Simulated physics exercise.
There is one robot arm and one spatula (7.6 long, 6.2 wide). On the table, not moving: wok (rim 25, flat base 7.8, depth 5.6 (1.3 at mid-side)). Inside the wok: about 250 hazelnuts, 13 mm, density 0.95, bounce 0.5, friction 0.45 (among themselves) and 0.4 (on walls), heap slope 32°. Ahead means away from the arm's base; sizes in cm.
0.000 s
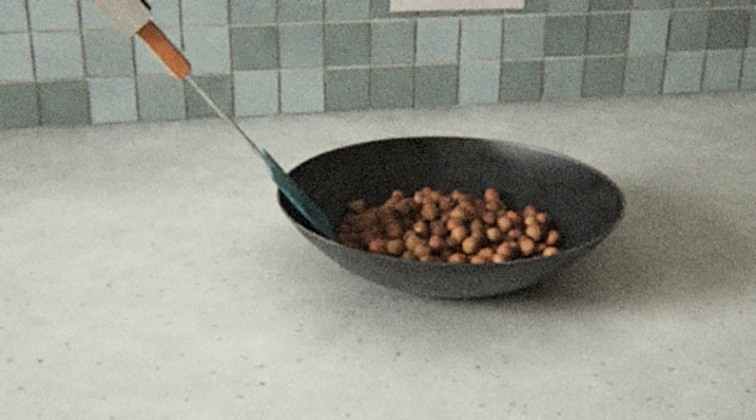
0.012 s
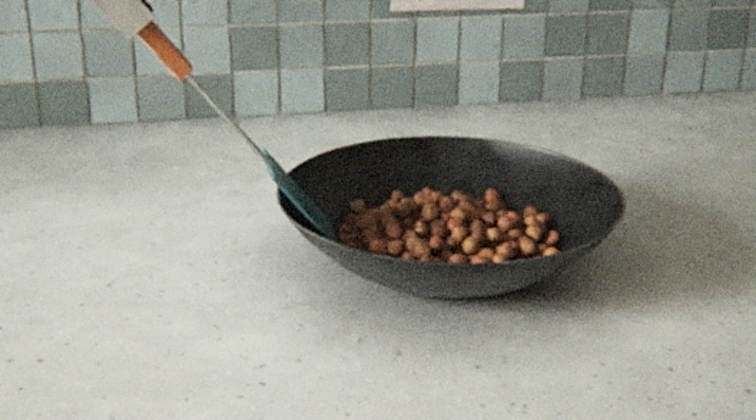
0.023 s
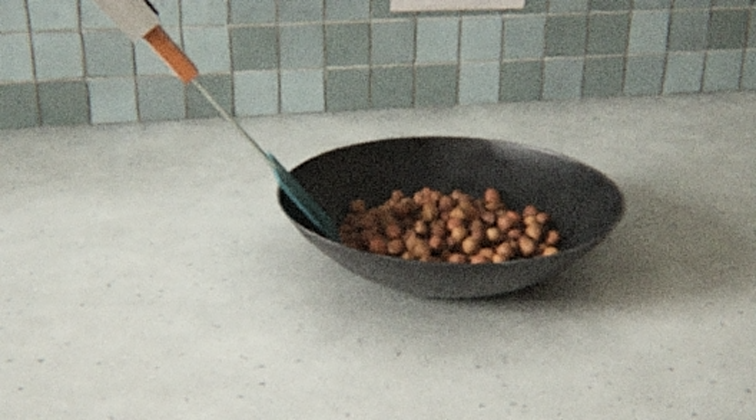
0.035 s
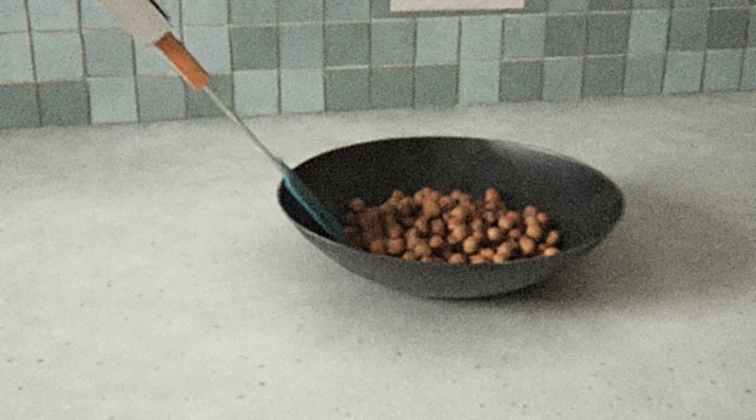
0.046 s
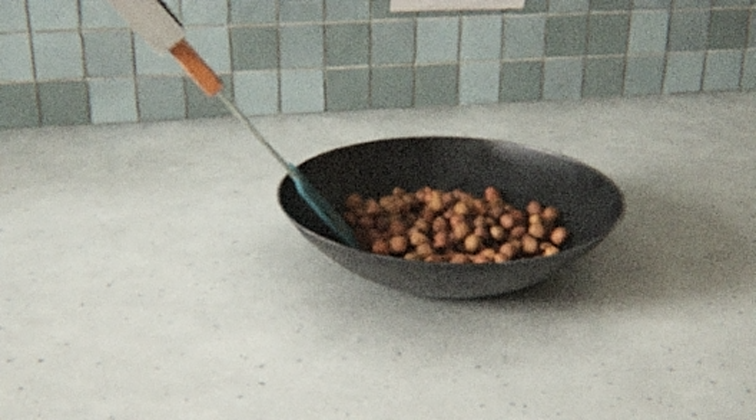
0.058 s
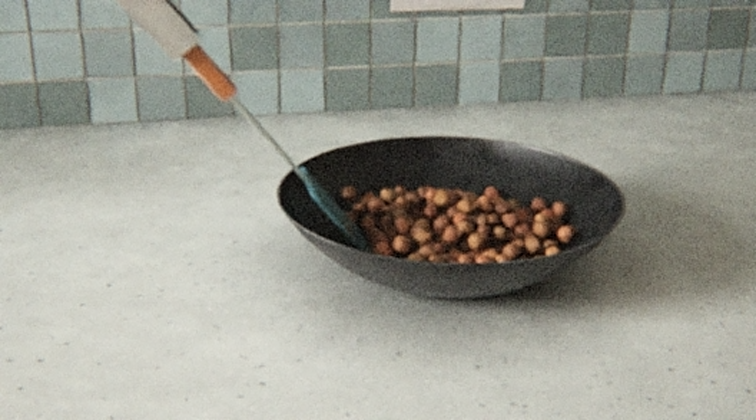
On a pale speckled counter by a tiled wall, a robot arm slid a teal spatula a short way down and right into a dark wok, nudging the heap of brown hazelnuts slightly to the right.
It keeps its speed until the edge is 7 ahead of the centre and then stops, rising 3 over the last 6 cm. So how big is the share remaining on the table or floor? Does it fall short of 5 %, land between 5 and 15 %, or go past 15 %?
It lands between 5 and 15 %.
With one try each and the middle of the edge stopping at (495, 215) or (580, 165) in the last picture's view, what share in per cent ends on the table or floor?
First try roughly 0 percent, second roughly 35 percent.
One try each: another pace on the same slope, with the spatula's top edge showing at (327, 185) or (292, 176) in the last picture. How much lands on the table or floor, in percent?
25 % and 0 %.
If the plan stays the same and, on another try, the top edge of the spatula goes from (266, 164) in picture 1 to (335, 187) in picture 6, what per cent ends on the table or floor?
Around 30 per cent finishes on the table or floor.
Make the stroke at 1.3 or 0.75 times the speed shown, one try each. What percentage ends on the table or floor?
Roughly 25 per cent on the first try and 5 per cent on the second.
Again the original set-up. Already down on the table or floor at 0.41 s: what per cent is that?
Share at that moment: Roughly 10 %.
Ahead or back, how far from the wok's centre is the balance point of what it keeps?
Roughly 3.5 cm ahead of the centre.
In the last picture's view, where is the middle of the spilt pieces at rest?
(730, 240), roughly.
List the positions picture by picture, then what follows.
The spatula top edge at (267, 162), sloping 52°; upper third of the load around (447, 232), from x 345 to 555, top at y 195; 249 in the wok, in the first picture.
The spatula top edge at (268, 163), sloping 52°; upper third of the load around (447, 232), from x 345 to 555, top at y 195, in the second picture.
The spatula top edge at (273, 166), sloping 52°; upper third of the load around (447, 232), from x 345 to 555, top at y 195, in the third picture.
The spatula top edge at (283, 172), sloping 52°; upper third of the load around (447, 228), from x 350 to 555, top at y 195, in the fourth picture.
The spatula top edge at (296, 177), sloping 52°; upper third of the load around (448, 228), from x 350 to 560, top at y 195, in the fifth picture.
The spatula top edge at (308, 182), sloping 52°; upper third of the load around (453, 224), from x 350 to 565, top at y 190; 249 in the wok, in the sixth picture.
After 0.12 s, sloping 52°, highest piece 5 above the table; 249 in the wok.
After 0.18 s, sloping 52°, highest piece 6 above the table; 249 in the wok.
After 0.41 s, sloping 52°, highest piece 7 above the table; 224 in the wok, 23 on the table or floor, 2 on the blade or in flight.
After 1.46 s, sloping 52°, highest piece 5 above the table; 224 in the wok, 25 on the table or floor.
In the end, 224 in the wok, 25 on the table or floor. That is 10 % on the table or floor.
